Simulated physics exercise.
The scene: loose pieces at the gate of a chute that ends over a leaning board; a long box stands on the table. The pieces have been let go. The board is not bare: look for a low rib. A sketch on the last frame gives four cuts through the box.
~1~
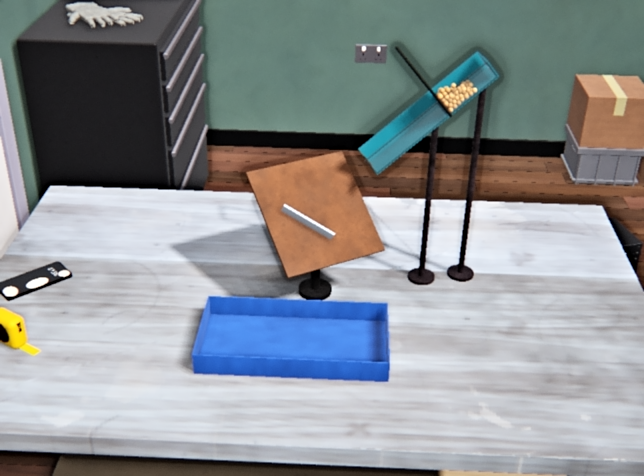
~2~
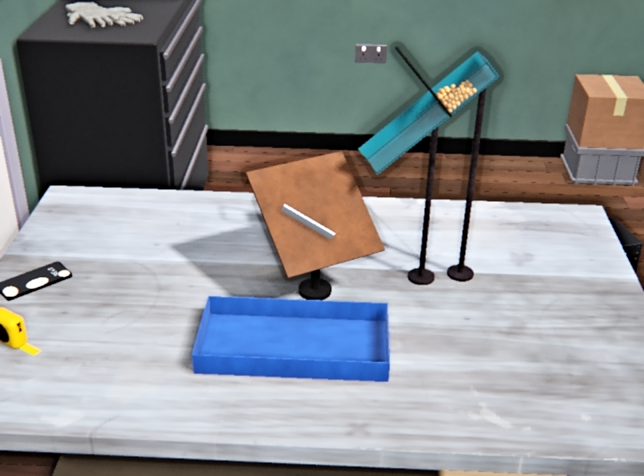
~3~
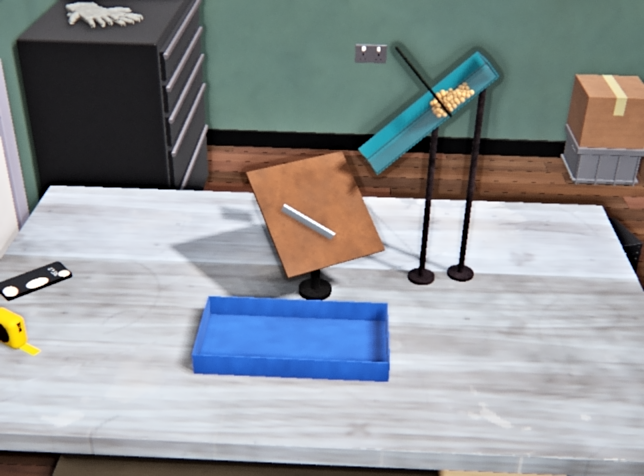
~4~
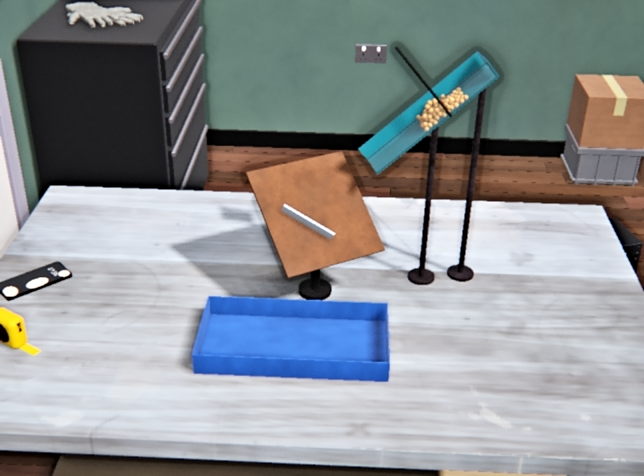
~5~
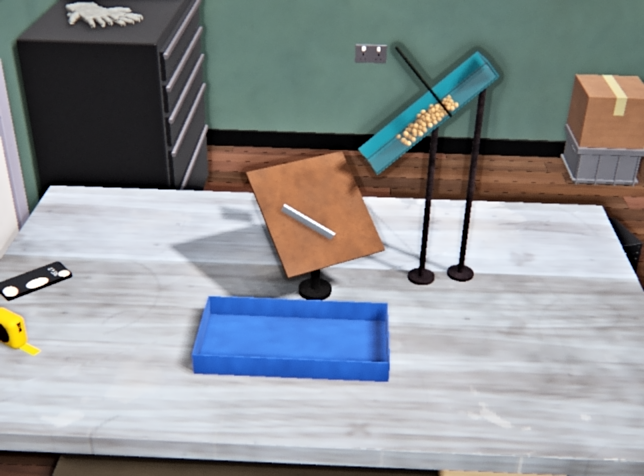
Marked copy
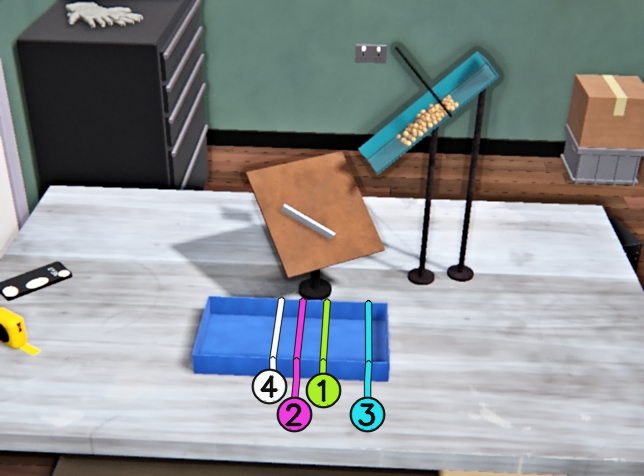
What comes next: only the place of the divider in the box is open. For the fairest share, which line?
Line 3 does it best.
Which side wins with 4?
Right.
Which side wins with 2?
The right side.
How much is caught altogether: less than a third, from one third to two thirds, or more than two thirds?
It is from one third to two thirds.
On the marked copy, line 1 crosses the front rim at (323, 360); line 2 crosses the front rim at (296, 359); line 3 crosses the front rim at (368, 362); line 4 crosses the front rim at (272, 358).
For line 1, of what is caught, a small part on the left of the divider, nearly all on the right.
For line 2, of what is caught, a stray few on the left of the divider, nearly all on the right.
For line 3, of what is caught, about half on the left of the divider, about half on the right.
For line 4, of what is caught, none on the left of the divider, all on the right.
